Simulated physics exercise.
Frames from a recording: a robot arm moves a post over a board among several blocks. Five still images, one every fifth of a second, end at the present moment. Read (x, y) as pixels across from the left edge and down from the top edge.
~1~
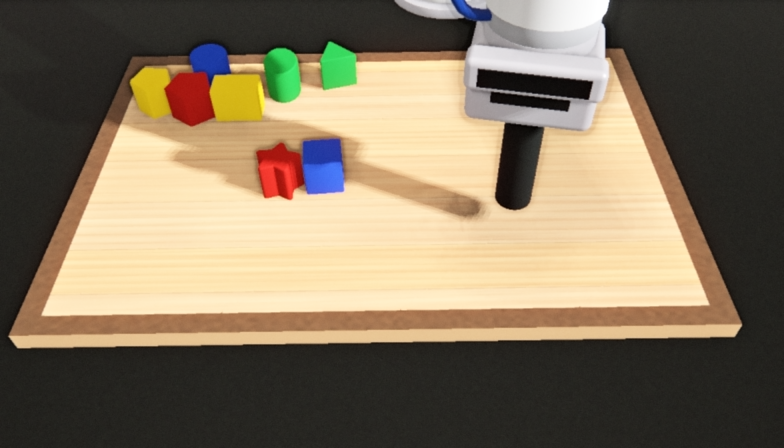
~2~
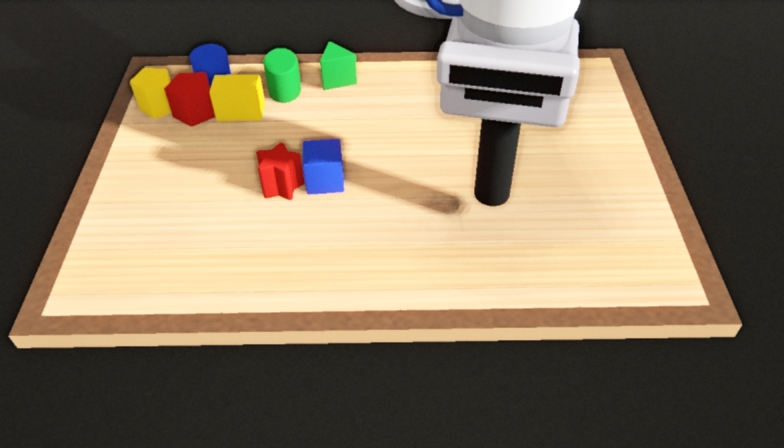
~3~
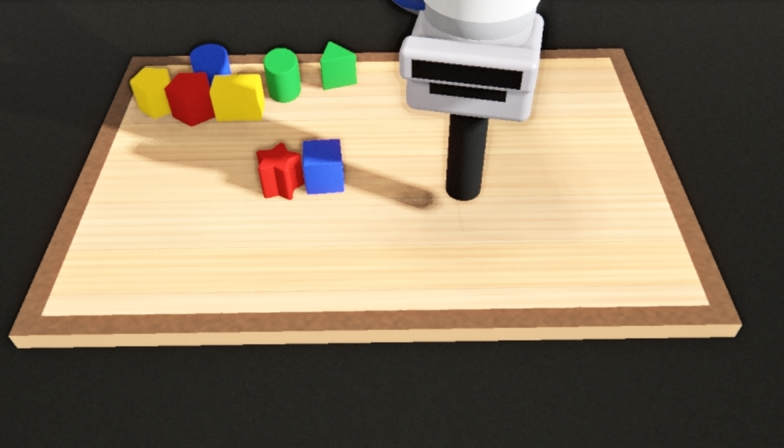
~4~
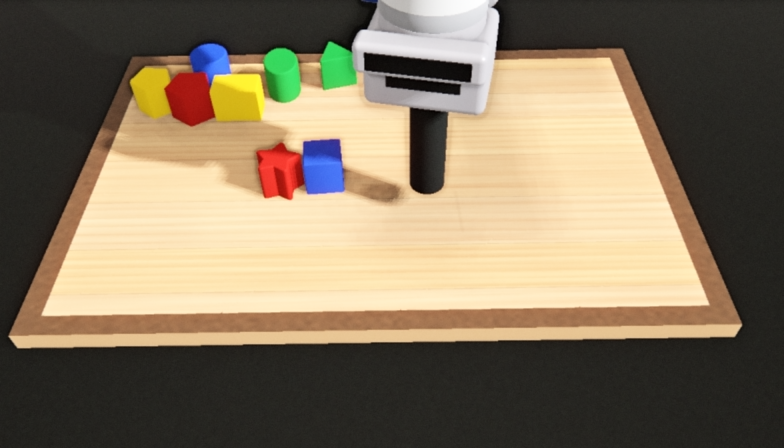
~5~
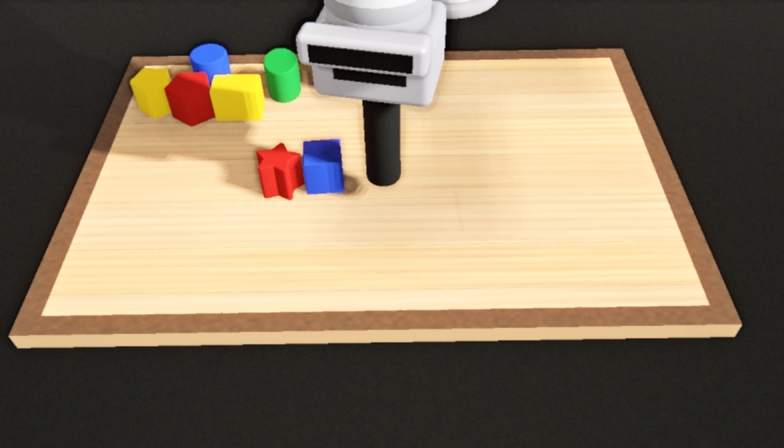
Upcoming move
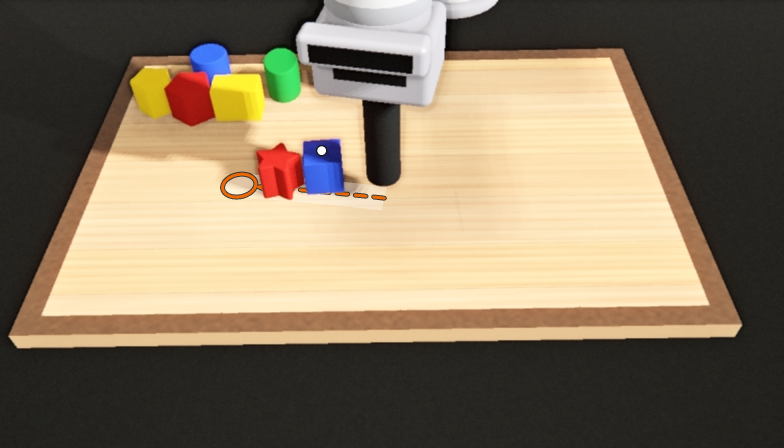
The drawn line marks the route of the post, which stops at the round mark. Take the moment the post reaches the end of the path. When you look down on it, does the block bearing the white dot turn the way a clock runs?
Going by the path, yes.
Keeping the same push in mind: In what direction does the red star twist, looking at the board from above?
Spin direction: Counter-clockwise.
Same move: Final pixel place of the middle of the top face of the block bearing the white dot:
I expect it at (287, 134).
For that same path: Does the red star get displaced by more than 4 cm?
Yes
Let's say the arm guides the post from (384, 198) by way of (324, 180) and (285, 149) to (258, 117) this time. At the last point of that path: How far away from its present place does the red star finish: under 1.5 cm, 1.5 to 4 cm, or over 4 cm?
Net shift: 1.5 to 4 cm.
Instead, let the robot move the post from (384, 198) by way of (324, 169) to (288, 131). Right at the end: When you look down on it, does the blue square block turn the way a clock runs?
I expect not.
Drawn move, from (384, 198) to (239, 185); the dot is on the blue square block.
What follows on the original path. One third of the way, post (333, 170); red star (267, 153), turned 35° anticlockwise; blue square block (307, 144), turned 25° clockwise.
Two thirds of the way, post (283, 166); red star (246, 150), turned 55° anticlockwise; blue square block (288, 135), turned 90° clockwise.
At the end, post (234, 163); red star (206, 145), turned 65° anticlockwise; blue square block (287, 134), turned 100° clockwise.
